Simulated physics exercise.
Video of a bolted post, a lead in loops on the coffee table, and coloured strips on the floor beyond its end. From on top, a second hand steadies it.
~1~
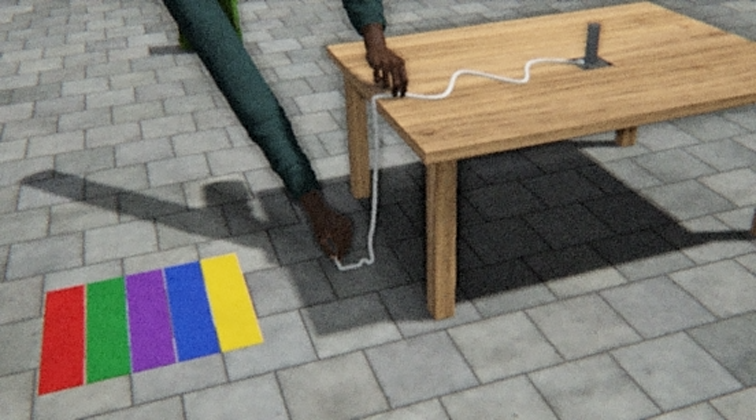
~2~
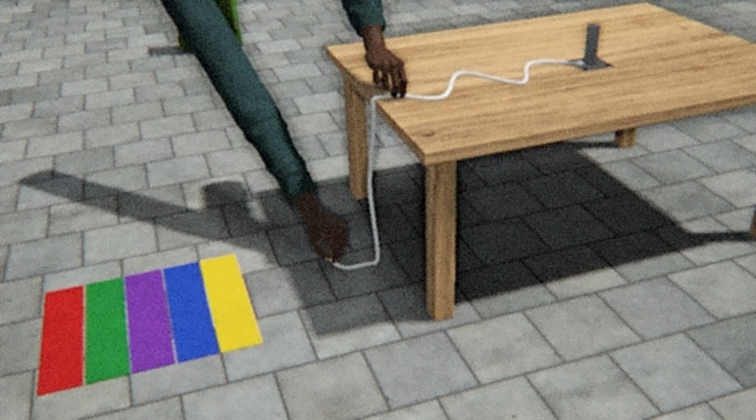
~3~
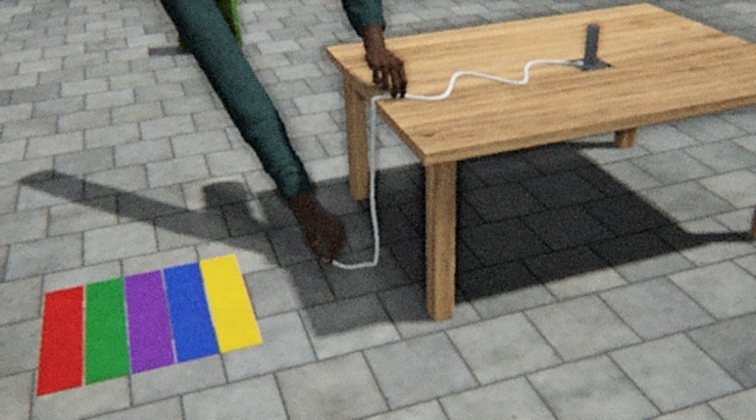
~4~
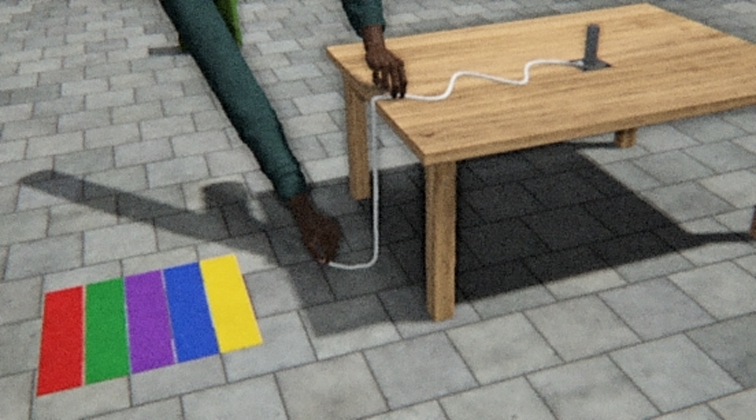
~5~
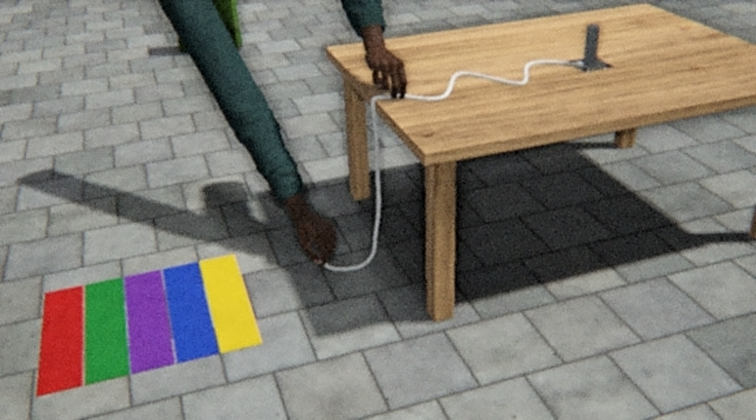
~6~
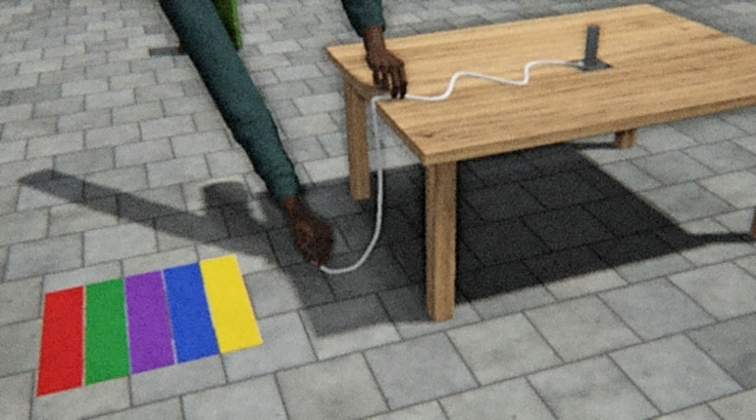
A hand low beside a wooden table drew the end of a white cord slightly left, toward the coloured strips on the paving, while the other hand stayed at the table's edge.
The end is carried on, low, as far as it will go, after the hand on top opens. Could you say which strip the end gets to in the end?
It gets to the green strip.
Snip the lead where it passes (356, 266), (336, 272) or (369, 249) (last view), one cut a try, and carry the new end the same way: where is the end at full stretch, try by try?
I'd put it around (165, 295) for the first cut, (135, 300) for the second and (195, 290) for the third.
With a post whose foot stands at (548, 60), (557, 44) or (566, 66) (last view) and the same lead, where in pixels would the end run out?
It works out at around (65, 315), (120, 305) and (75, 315) for the three tries.
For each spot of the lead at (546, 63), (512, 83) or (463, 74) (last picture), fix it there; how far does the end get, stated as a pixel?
Estimated pixels in sequence: (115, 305), (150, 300) and (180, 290).
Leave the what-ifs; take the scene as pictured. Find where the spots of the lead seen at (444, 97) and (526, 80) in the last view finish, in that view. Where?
Point one to (356, 113), point two to (494, 80).
A little later, end near (164, 296); over purple.
Next, end near (125, 304); over purple.
When it is tight, end near (103, 308); over green. Over green.
